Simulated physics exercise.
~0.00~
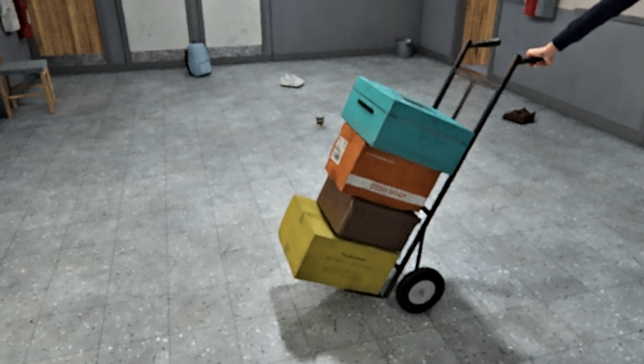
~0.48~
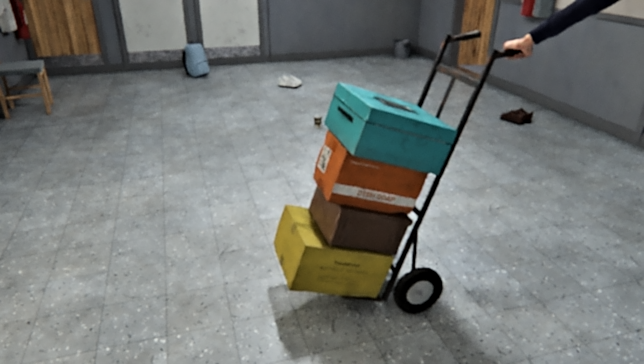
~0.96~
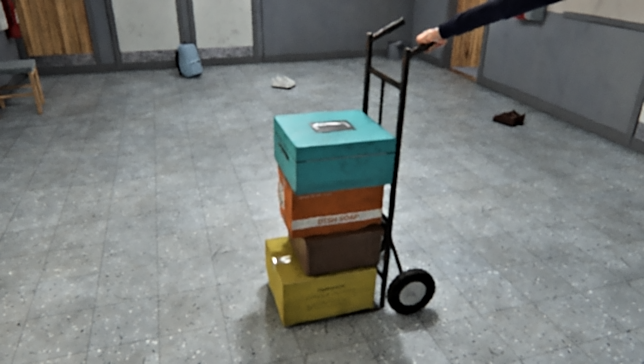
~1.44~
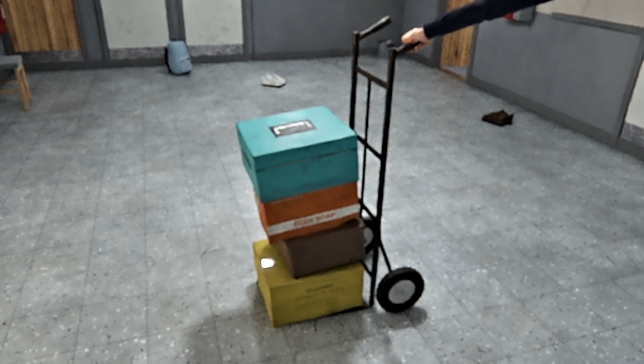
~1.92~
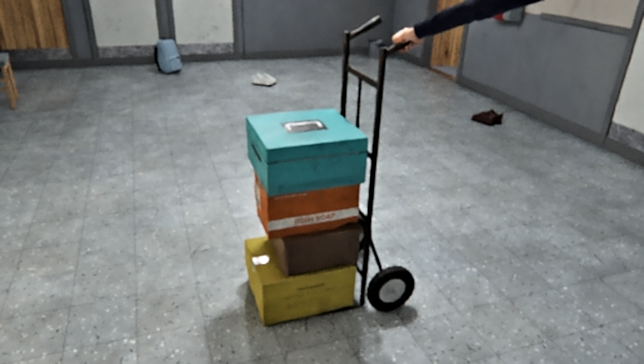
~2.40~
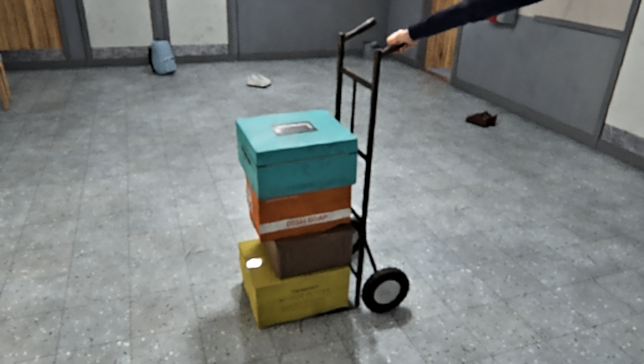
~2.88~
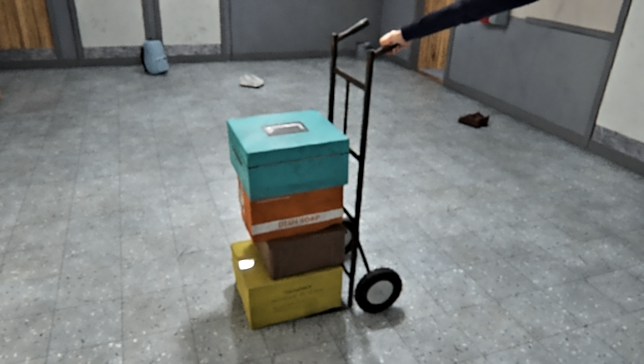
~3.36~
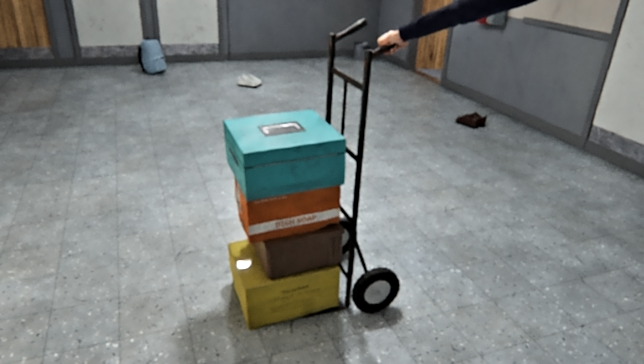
In a grey room with a tiled floor, seen from slightly above, a hand at the upper right grips a tilted black sack truck. Four boxes are stacked on it, yellow at the bottom, then brown, orange and turquoise on top, with a blue bag and a few shoes lying farther back. The hand swings the truck upright until its plate meets the floor. The stack rocks forward to the left, away from the truck's frame, then settles back a little. The view pans slightly right, and all four boxes end still stacked, with the truck held upright.
